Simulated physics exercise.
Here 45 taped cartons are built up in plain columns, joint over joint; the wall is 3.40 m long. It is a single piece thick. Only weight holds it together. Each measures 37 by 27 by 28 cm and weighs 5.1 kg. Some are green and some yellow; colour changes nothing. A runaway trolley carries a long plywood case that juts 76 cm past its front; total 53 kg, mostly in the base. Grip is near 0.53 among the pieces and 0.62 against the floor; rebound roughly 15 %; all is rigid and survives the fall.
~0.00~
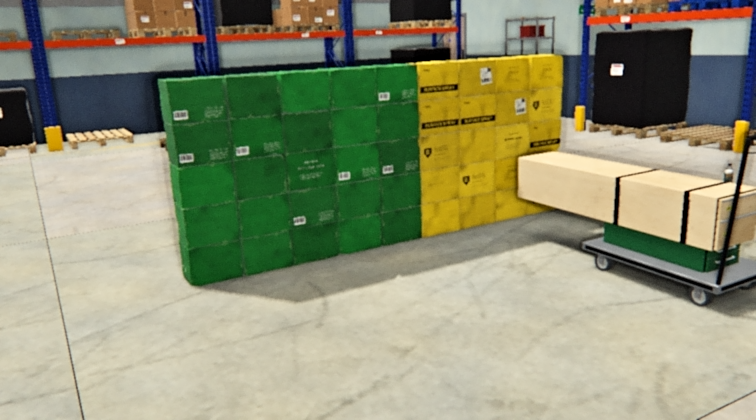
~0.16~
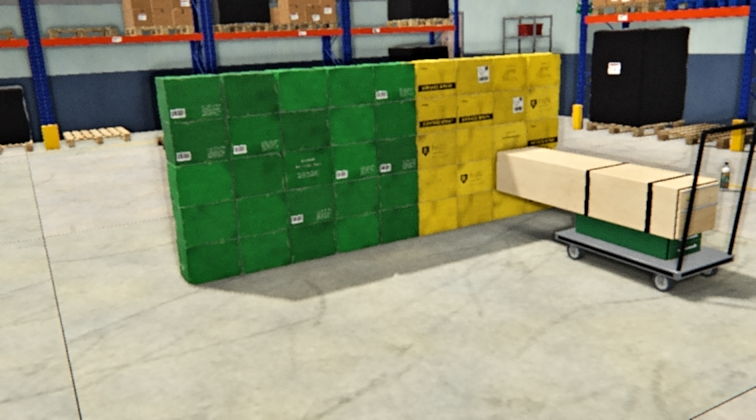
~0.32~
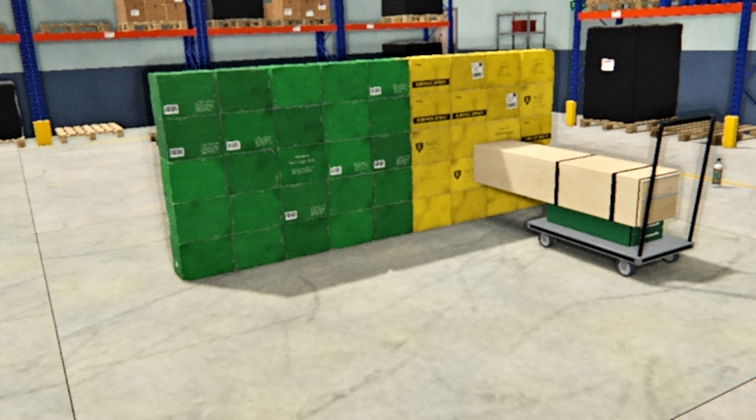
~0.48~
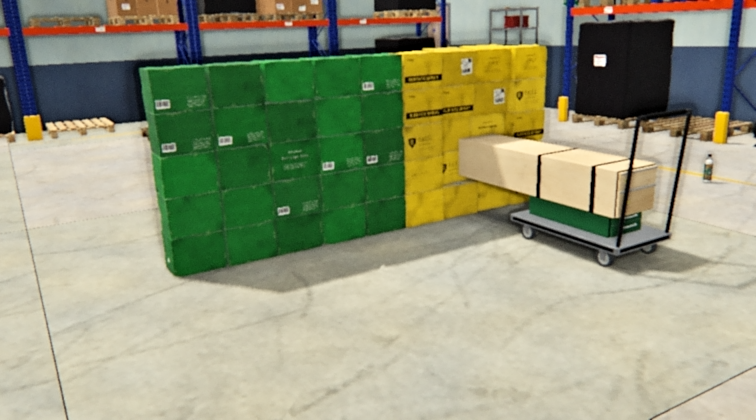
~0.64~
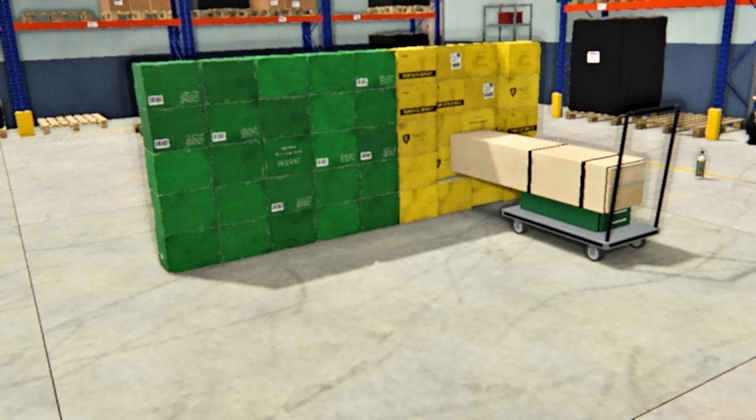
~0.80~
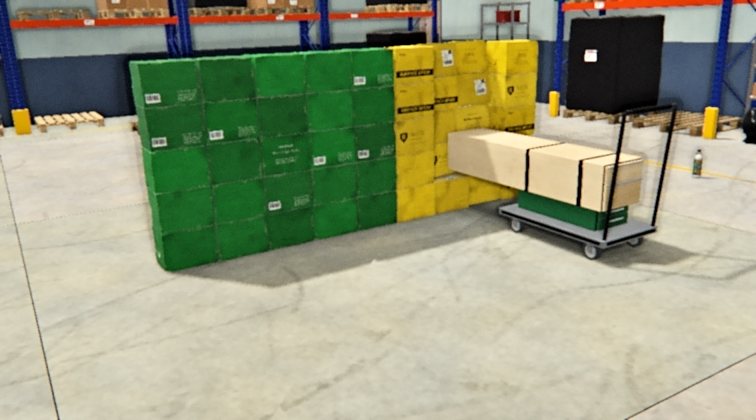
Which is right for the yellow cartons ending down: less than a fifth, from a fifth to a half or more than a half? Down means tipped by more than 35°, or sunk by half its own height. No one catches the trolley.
Ending down: From a fifth to a half.
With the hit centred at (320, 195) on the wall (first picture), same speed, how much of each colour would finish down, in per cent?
In that case yellow 0, green 30 per cent.
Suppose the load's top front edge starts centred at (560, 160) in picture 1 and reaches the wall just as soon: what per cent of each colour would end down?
In that case yellow 40, green 0 per cent.
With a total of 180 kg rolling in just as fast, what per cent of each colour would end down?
Then yellow 40, green 0 per cent.
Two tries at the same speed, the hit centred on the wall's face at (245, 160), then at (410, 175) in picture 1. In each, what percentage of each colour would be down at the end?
Yellow 0 then 20, green 40 then 20 per cent.
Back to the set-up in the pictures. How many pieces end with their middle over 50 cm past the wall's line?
About 6.
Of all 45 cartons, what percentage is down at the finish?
Near 20 per cent.
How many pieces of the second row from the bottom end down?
2 of them.
By 1.02 s, load 14 cm past the wall's line, still rolling; none of the 20 yellow cartons down (0 of 45 in all colours); top yellow carton tilted 15°.
By 1.24 s, load 12 cm past the wall's line, still rolling; 4 of the 20 yellow cartons down (4 of 45 in all colours); top yellow carton tilted 31°, 10 cm lower.
By 1.44 s, load 11 cm past the wall's line, stopped; 8 of the 20 yellow cartons down (8 of 45 in all colours); top yellow carton tilted 57°, 41 cm lower.
By 1.64 s, load 11 cm past the wall's line, stopped; 8 of the 20 yellow cartons down (8 of 45 in all colours); top yellow carton on its side.
When it is over (2.2 s), load 11 cm past the wall's line, stopped; 8 of the 20 yellow cartons down (8 of 45 in all colours); top yellow carton on its side; top green carton unmoved. That is 40 per cent. In pixels of the last frame, middles, top yellow carton near (355, 165), top green carton near (165, 83).
